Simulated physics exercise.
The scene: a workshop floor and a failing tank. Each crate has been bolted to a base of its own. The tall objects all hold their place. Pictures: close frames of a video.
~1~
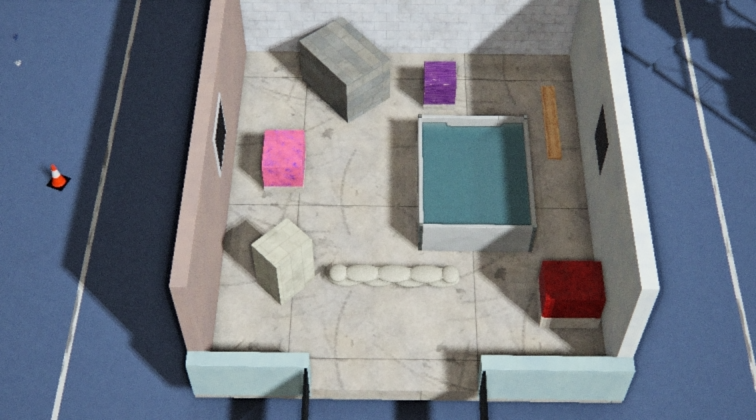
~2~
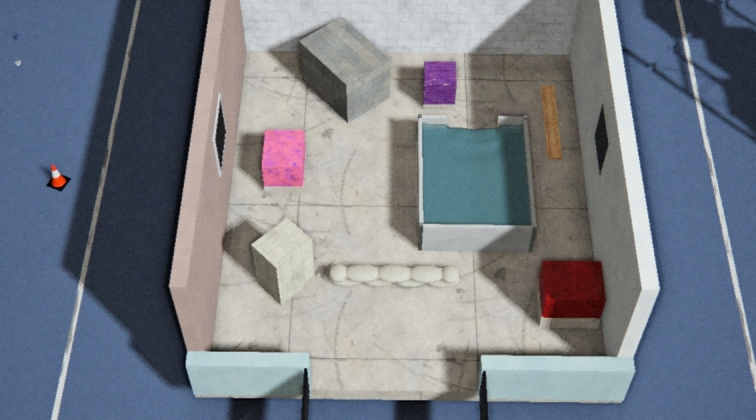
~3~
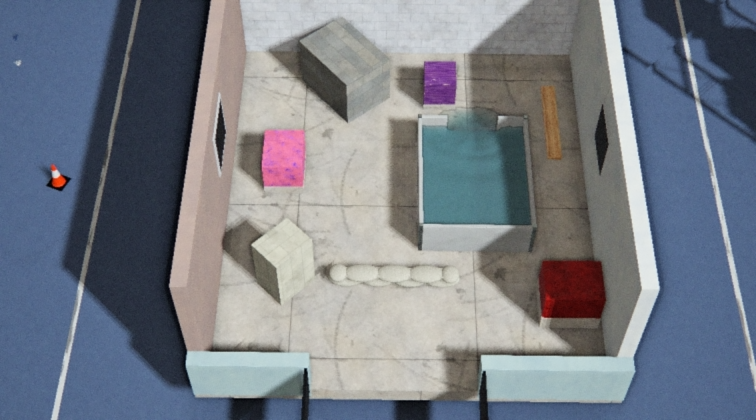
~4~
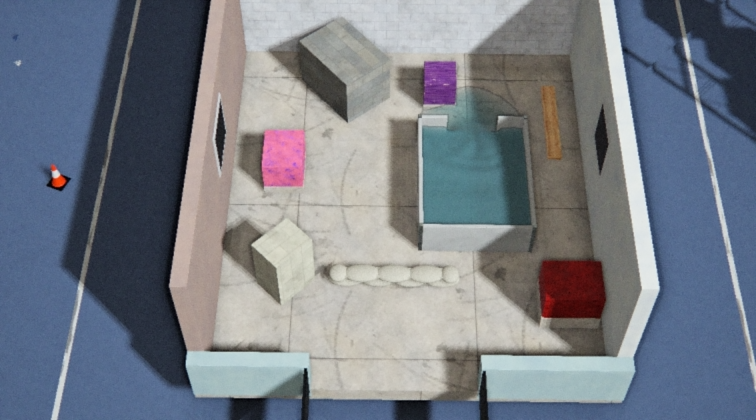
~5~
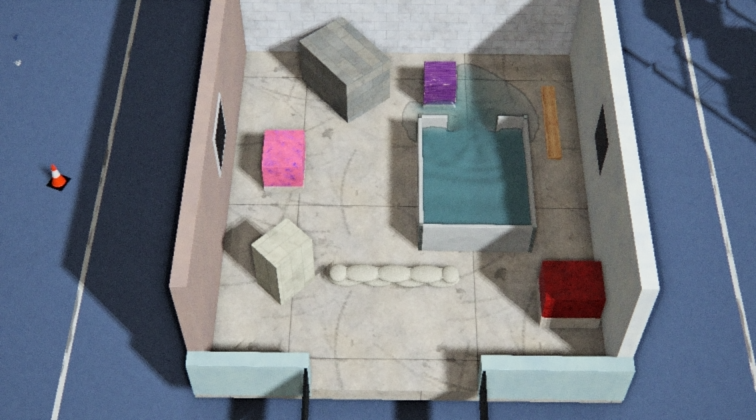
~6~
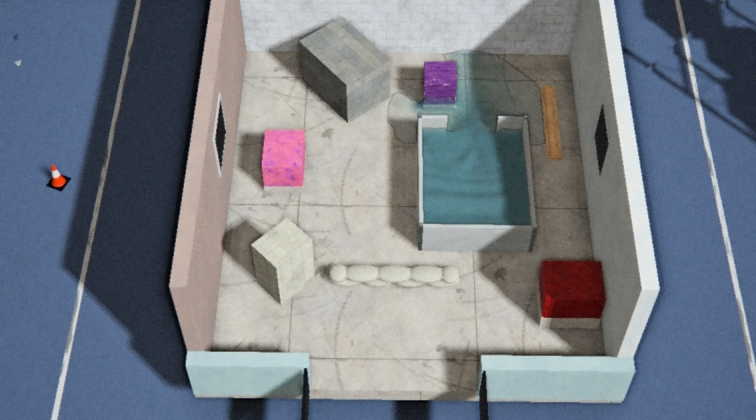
A walled workshop floor, open at the near side, is seen from high above by a still camera. A white-walled tank of teal water stands right of centre, with a purple block and wooden plank beyond, a red block near right, pink and grey blocks left, and pale sandbags in front. The tank's far side opens in a gap, and water pours through, spreading across the floor around the purple block.
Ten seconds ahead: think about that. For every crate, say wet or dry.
Pink crate - dry; purple crate - wet; red crate - dry.
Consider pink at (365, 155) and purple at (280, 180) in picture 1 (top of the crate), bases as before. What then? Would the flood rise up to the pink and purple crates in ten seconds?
Result - pink crate stays clear, purple crate stays clear.
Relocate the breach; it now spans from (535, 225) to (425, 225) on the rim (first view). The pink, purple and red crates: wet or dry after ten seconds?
Going through them, the pink is never reached, the purple is never reached and the red gets reached.
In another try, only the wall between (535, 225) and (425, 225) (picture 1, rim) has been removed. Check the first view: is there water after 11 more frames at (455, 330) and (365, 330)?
Going in the order you asked, the first is drenched and the second is drenched.
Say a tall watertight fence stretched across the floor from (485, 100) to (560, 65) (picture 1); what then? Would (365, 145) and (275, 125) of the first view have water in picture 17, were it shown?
In order, I'd call them inundated and bare.
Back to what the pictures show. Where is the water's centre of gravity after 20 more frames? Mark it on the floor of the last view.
I'd say near (467, 152).
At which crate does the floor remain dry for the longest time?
My guess: The red one.
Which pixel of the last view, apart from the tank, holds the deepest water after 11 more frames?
Near (564, 60).
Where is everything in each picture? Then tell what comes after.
Still water in the water tank at (475, 172), in the first frame.
The front is at a hidden place, out from the gap on the water tank's far side, in the second frame.
The front is at (496, 116), out from the gap on the water tank's far side, in the third frame.
The front is at (469, 89), out from the gap on the water tank's far side, in the fourth frame.
Water pours out on the water tank's far side and has run to (474, 68), in the fifth frame.
The front is at (492, 55), out from the gap on the water tank's far side, in the sixth frame.
A moment on, water covers 15 % of the floor; the pink crate not reached, the purple crate water round its plinth, the red crate not reached.
Next, water covers 25 % of the floor; the pink crate water round its plinth, the purple crate water round its plinth, the red crate not reached.
Then, water covers 45 % of the floor; the pink crate water round its plinth, the purple crate water round its plinth, the red crate water round its plinth.
Later, water covers 75 % of the floor; the pink crate water round its plinth, the purple crate water round its plinth, the red crate water round its plinth.
In the end, water covers 95 % of the floor; the pink crate stayed above the water, the purple crate was topped, the red crate stayed above the water.
